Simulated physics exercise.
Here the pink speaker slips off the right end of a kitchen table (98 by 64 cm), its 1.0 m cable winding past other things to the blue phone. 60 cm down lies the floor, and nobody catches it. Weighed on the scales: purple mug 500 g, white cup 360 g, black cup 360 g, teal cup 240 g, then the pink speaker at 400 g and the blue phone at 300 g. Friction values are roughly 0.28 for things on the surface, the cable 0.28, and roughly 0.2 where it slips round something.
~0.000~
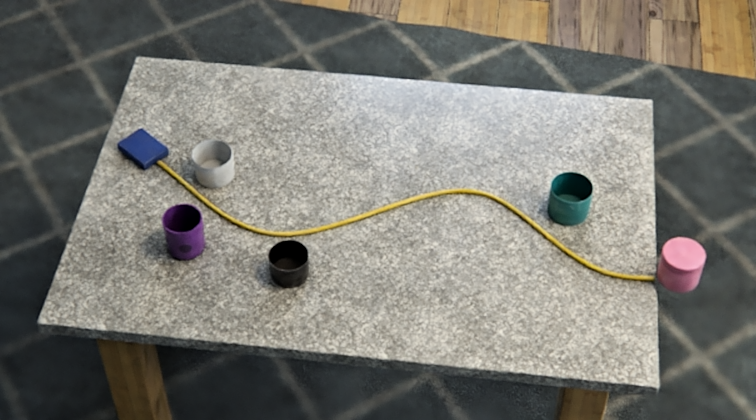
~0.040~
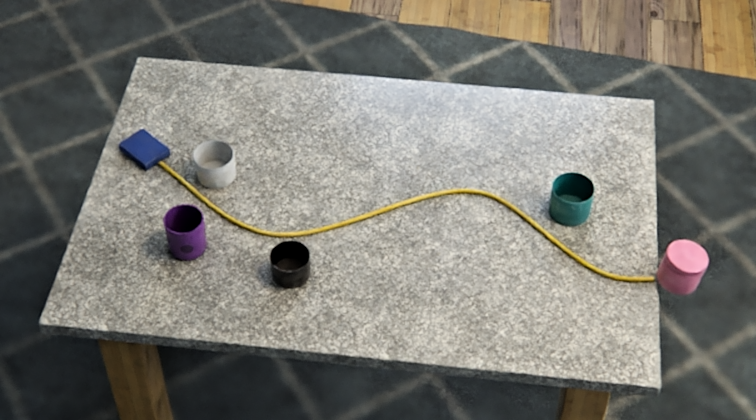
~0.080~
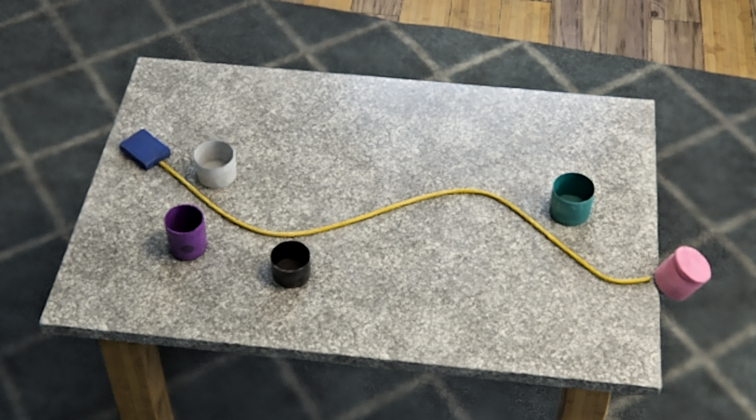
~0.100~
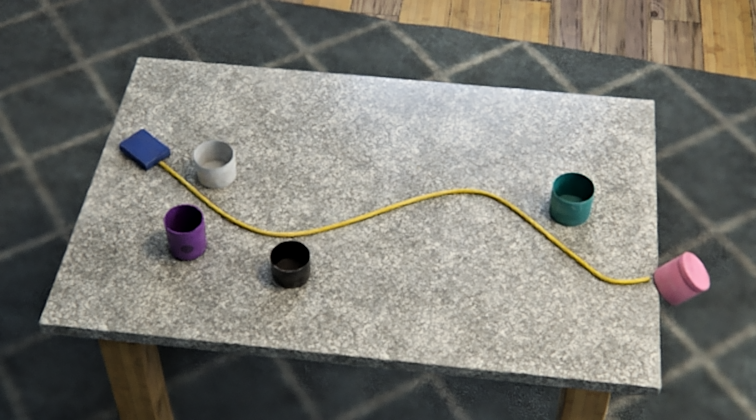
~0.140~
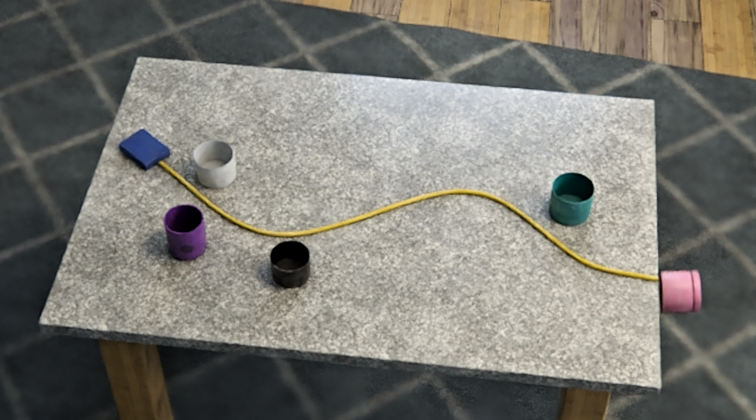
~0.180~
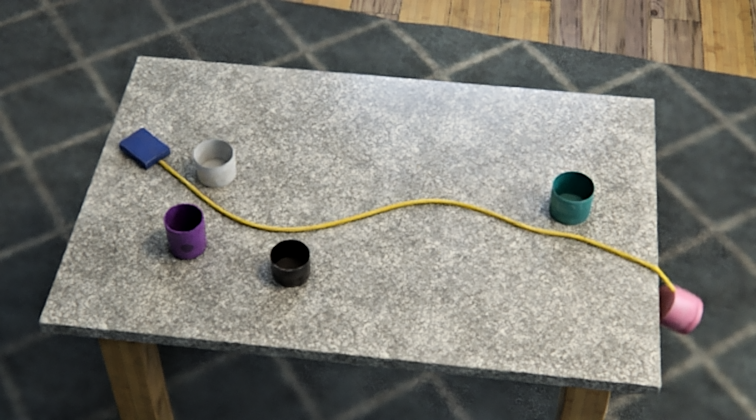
The clip opens on a speckled gray table with purple, white, black and teal cups, a flat blue object and a pink cylinder at the right edge, joined by a yellow cable. The pink cylinder tilts and tips over the edge, then drops slightly lower, drawing the cable's right side straighter.
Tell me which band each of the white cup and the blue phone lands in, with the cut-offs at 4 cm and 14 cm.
One by one: The white cup ends up a modest distance from its start. The blue phone ends up well away from its start.
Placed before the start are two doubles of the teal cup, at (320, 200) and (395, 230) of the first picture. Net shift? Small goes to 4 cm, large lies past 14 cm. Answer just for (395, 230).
Moderate.
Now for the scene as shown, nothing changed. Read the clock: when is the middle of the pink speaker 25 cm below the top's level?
It happens at 0.40 seconds on the clock.
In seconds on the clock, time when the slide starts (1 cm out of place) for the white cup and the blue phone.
Times: White cup = 0.30 s, blue phone = 0.26 s.
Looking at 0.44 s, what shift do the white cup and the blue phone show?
At that time the white cup has gone 6 cm and the blue phone 15 cm.
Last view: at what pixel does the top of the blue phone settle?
Around (481, 262).
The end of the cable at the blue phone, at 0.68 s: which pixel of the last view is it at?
Near (354, 249).
After 0.4 s, the cable's tail end at (235, 189); blue phone 17 cm off its start, white cup 6 cm off its start, pink speaker over the edge.
After 0.7 s, the cable's tail end at (354, 249); blue phone 40 cm off its start, white cup 6 cm off its start, pink speaker over the edge.
After 0.9 s, the cable's tail end at (480, 272); blue phone 61 cm off its start at (458, 257), white cup 6 cm off its start at (248, 141), pink speaker over the edge.
After 1.2 s, the cable's tail end at (504, 276); blue phone 64 cm off its start, white cup 6 cm off its start, pink speaker over the edge.
After 2.4 s, the cable's tail end at (504, 276); blue phone 64 cm off its start at (481, 262), white cup 6 cm off its start at (248, 141), pink speaker over the edge.
